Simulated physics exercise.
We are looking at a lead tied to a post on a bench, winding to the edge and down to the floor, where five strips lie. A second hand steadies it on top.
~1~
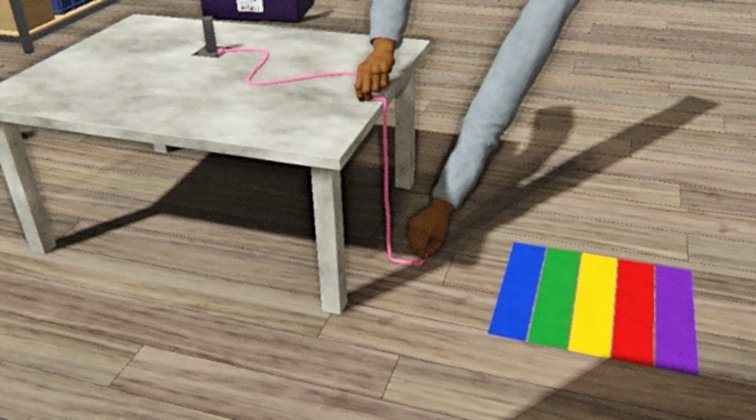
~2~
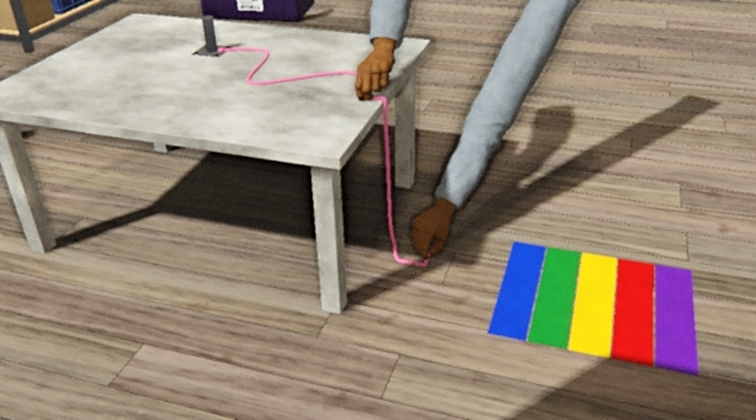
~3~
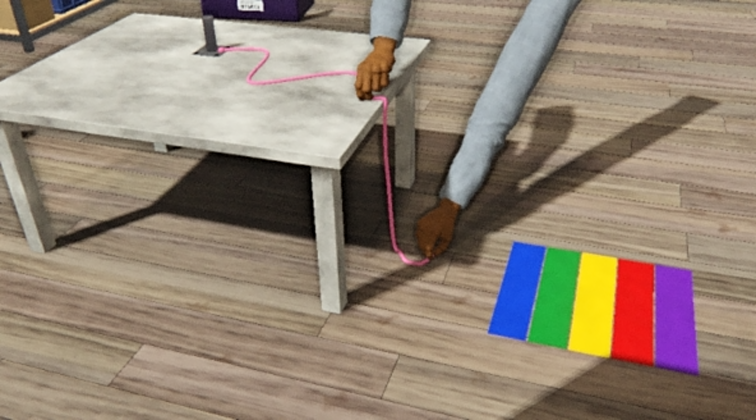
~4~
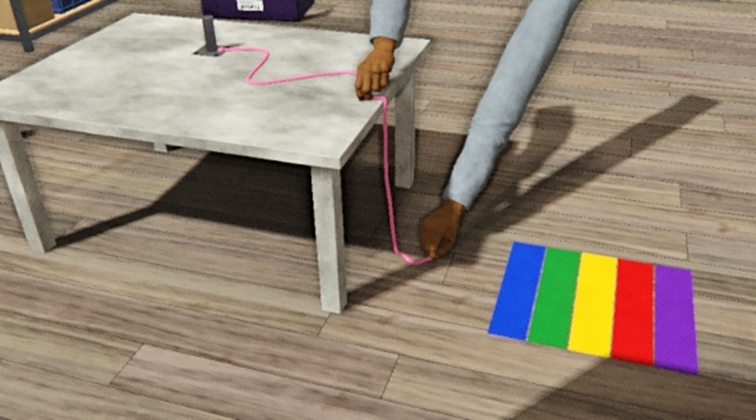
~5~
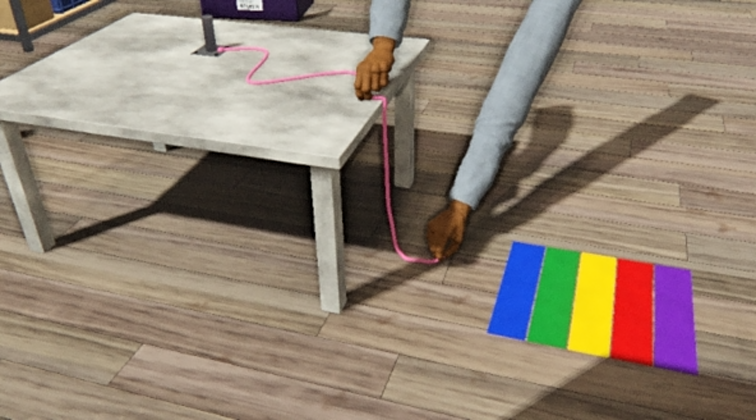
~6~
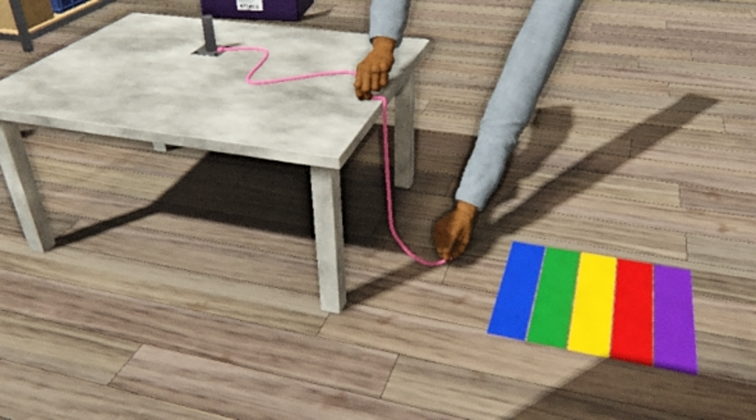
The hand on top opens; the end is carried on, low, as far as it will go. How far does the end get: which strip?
It gets as far as the purple strip.
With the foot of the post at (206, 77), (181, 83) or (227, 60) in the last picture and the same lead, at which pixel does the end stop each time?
Near (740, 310), (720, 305) and (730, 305).
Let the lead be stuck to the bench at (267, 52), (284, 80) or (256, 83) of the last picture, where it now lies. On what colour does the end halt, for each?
Taking them in turn: Purple; yellow; yellow.
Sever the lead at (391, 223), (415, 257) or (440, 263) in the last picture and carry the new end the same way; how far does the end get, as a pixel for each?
Near (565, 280), (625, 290) and (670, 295).
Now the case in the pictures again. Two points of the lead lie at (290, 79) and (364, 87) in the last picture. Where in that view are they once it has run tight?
At (361, 83), then (454, 129).
Soon after, end near (611, 286); over yellow.
Then, end near (659, 295); over purple.
At full stretch, end near (688, 300); over purple. The purple one.
